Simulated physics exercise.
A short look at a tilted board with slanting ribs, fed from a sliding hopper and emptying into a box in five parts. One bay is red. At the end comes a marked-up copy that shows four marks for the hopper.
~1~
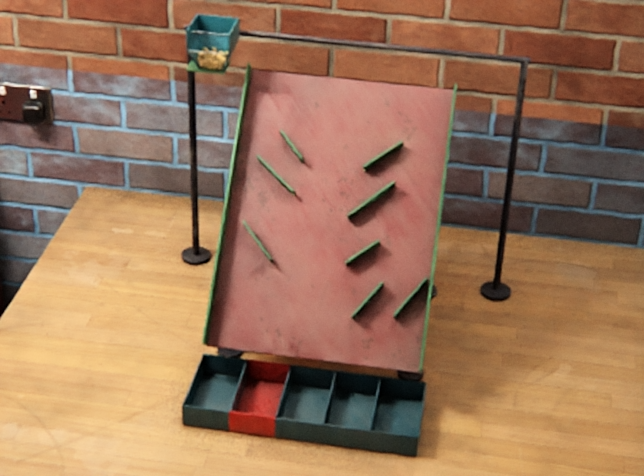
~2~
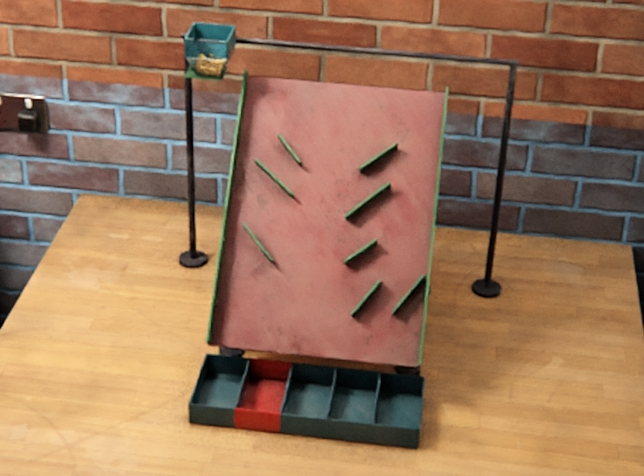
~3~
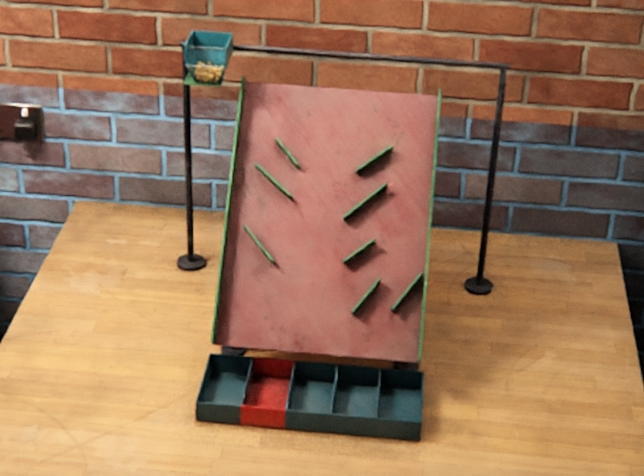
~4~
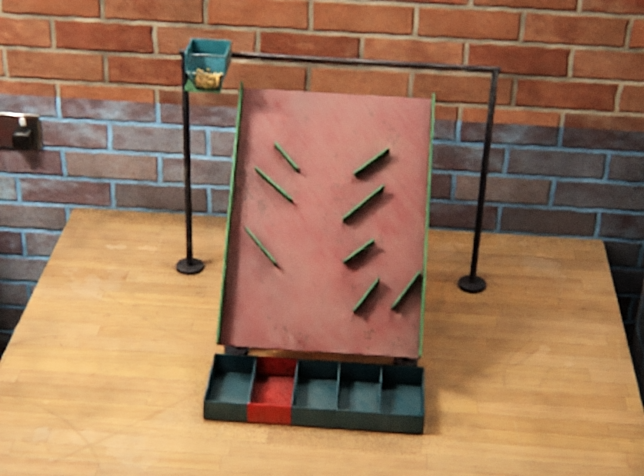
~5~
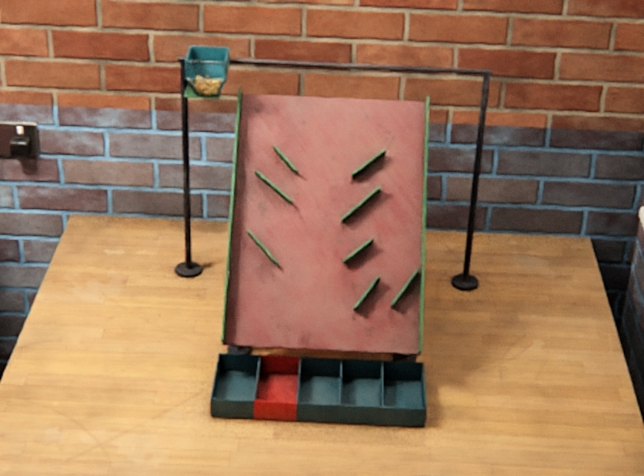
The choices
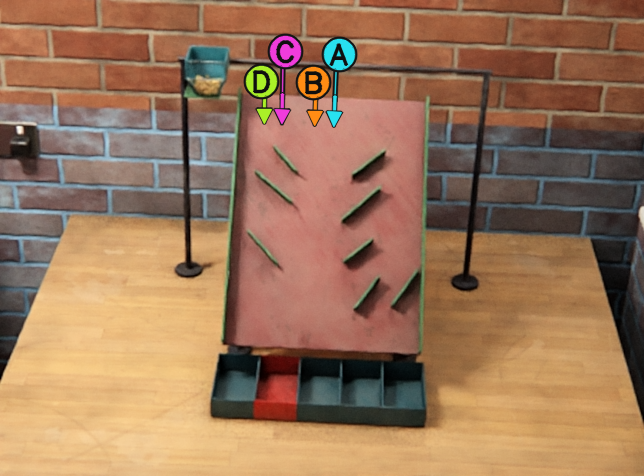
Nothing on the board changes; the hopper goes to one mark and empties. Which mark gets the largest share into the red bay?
I would pick mark A.
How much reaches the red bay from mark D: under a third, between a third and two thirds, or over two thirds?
Mark D gives under a third.
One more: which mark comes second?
That is mark B.
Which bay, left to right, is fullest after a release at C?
The third.
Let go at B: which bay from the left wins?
The third from the left.
On the marked copy, mark A meets the board at (334, 121); mark B meets the board at (314, 120); mark C meets the board at (282, 118); mark D meets the board at (264, 118).
Choosing A, close to a third in the red bay, close to half in other bays, close to a quarter outside the box.
Choosing B, close to a quarter in the red bay, close to two thirds in other bays, a small share outside the box.
Choosing C, only a few in the red bay, the bulk in other bays, a small share outside the box.
Choosing D, only a few in the red bay, the bulk in other bays, a small share outside the box.
